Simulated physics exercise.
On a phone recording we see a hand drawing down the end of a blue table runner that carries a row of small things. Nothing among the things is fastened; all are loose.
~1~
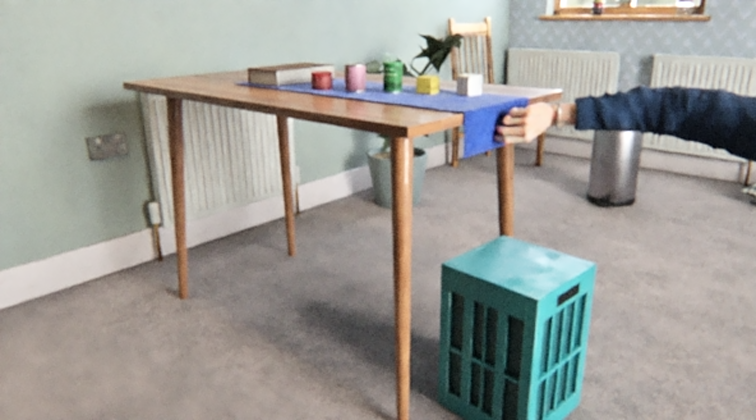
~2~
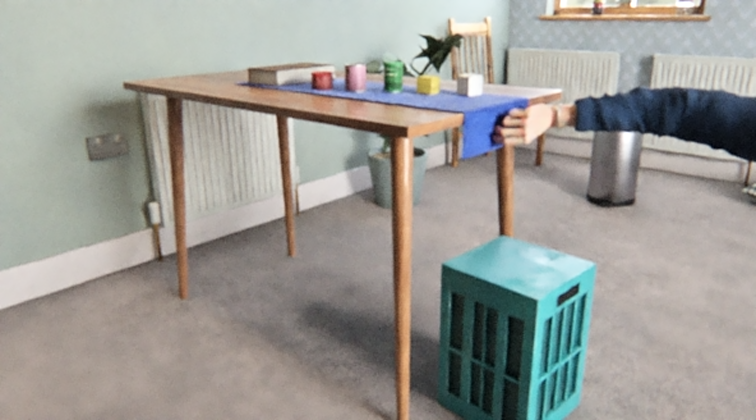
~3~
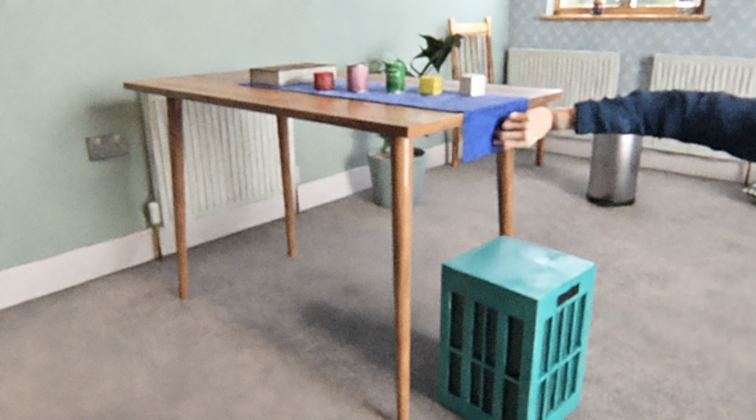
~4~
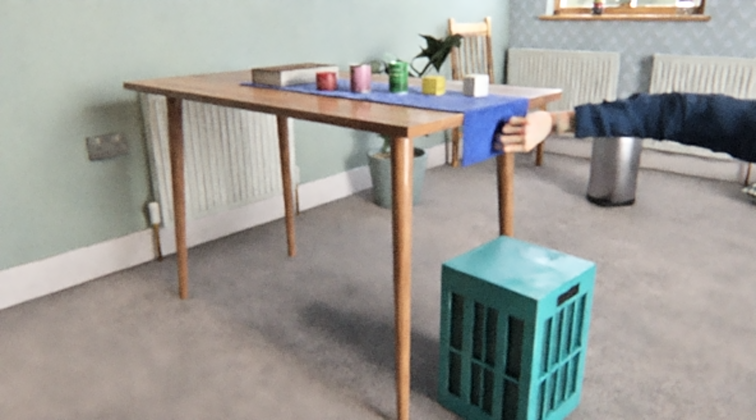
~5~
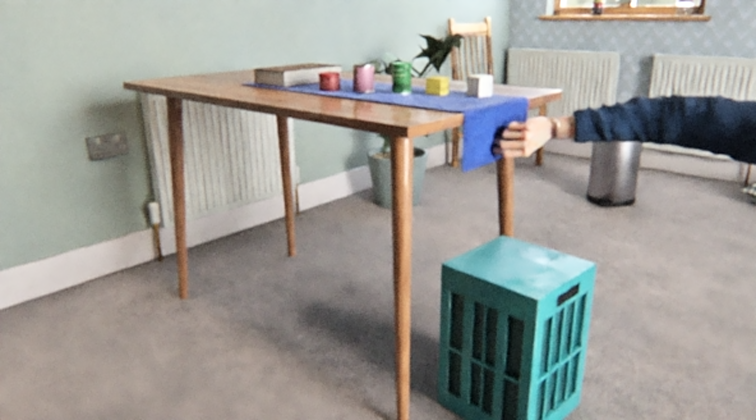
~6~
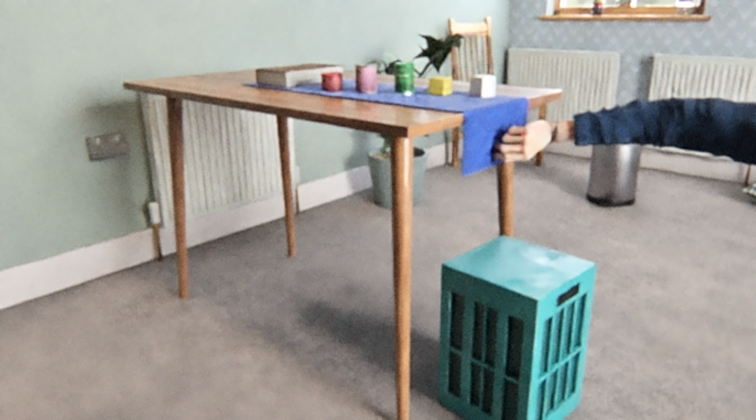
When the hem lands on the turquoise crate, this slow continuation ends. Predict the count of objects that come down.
Exactly two drop.
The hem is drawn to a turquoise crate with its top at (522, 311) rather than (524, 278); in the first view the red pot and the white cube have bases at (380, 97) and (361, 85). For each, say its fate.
Final state: The red pot is no longer up, the white cube is still in place.
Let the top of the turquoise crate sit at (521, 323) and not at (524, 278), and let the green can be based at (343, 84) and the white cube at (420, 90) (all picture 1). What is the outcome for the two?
Green can stays, white cube is gone.
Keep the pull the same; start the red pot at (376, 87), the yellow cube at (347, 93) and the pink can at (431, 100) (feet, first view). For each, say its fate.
Record - red pot retained; yellow cube retained; pink can lost.
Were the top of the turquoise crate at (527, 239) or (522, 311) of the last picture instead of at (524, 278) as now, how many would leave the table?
Count: 1, then 3.
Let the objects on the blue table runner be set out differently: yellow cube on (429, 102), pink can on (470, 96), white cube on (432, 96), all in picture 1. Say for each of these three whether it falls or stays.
The yellow cube comes down; the pink can comes down; the white cube drops off.
A little later, hem near (495, 205); all still up.
Next, hem on the crate; white cube and yellow cube gone.
When it is over, hem on the crate; white cube and yellow cube gone. Over the edge go two.
